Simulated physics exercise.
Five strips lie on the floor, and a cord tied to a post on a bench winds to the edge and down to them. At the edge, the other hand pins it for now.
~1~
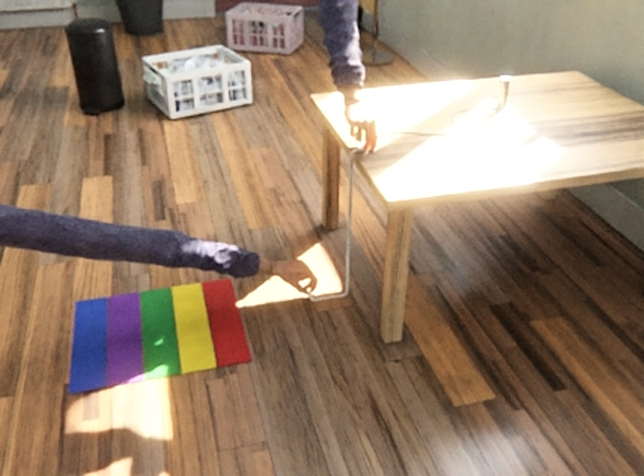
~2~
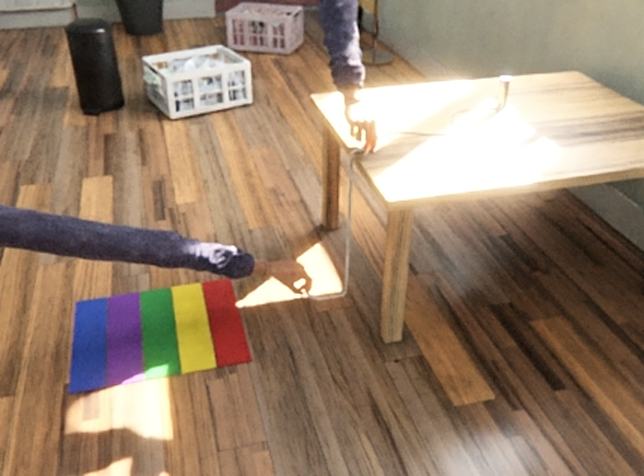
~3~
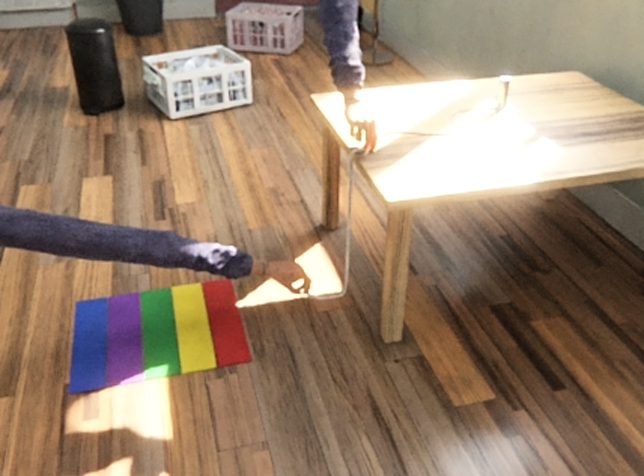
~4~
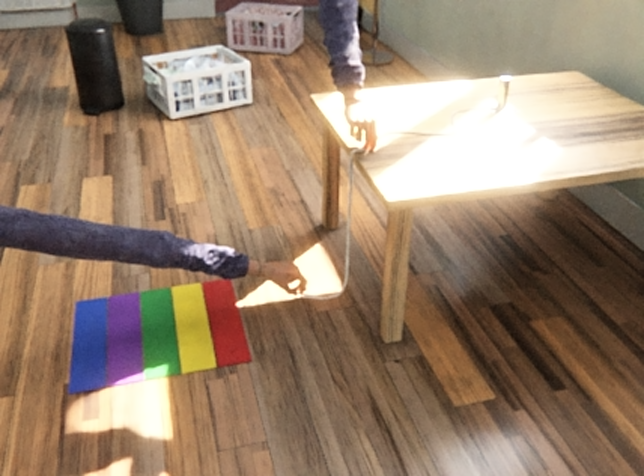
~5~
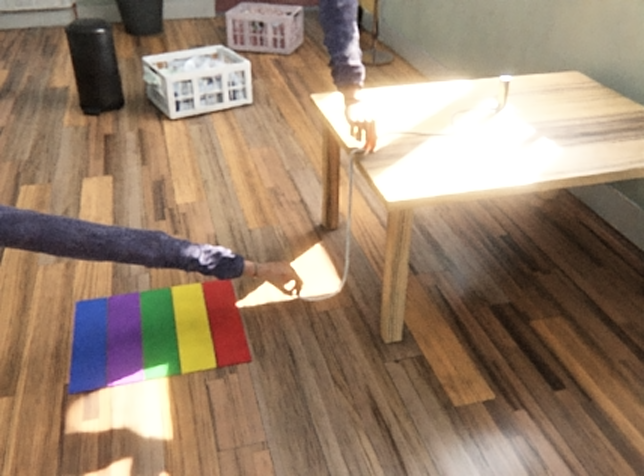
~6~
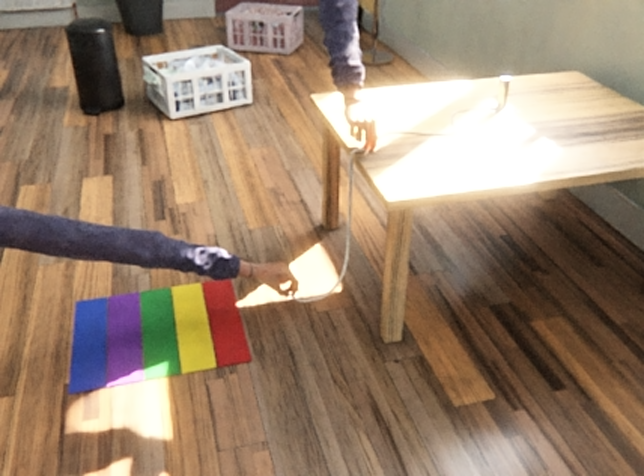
The clip shows one hand holding a pale cord at the edge of a wooden table while another, near five coloured strips on the floor, draws the cord's lower end slightly to the left, toward the red strip.
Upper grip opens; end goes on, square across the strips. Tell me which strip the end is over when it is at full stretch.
It is over the green strip.
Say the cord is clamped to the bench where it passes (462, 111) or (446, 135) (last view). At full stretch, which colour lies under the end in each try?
Green; yellow.
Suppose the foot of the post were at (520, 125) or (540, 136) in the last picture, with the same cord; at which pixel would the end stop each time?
Near (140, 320), then near (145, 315).
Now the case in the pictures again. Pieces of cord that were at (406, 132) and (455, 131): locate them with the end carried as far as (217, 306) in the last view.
The first goes to (381, 138), the other to (425, 127).
Soon after, end near (217, 306); over red.
Then, end near (176, 312); over yellow.
At full stretch, end near (152, 316); over green. The green one.
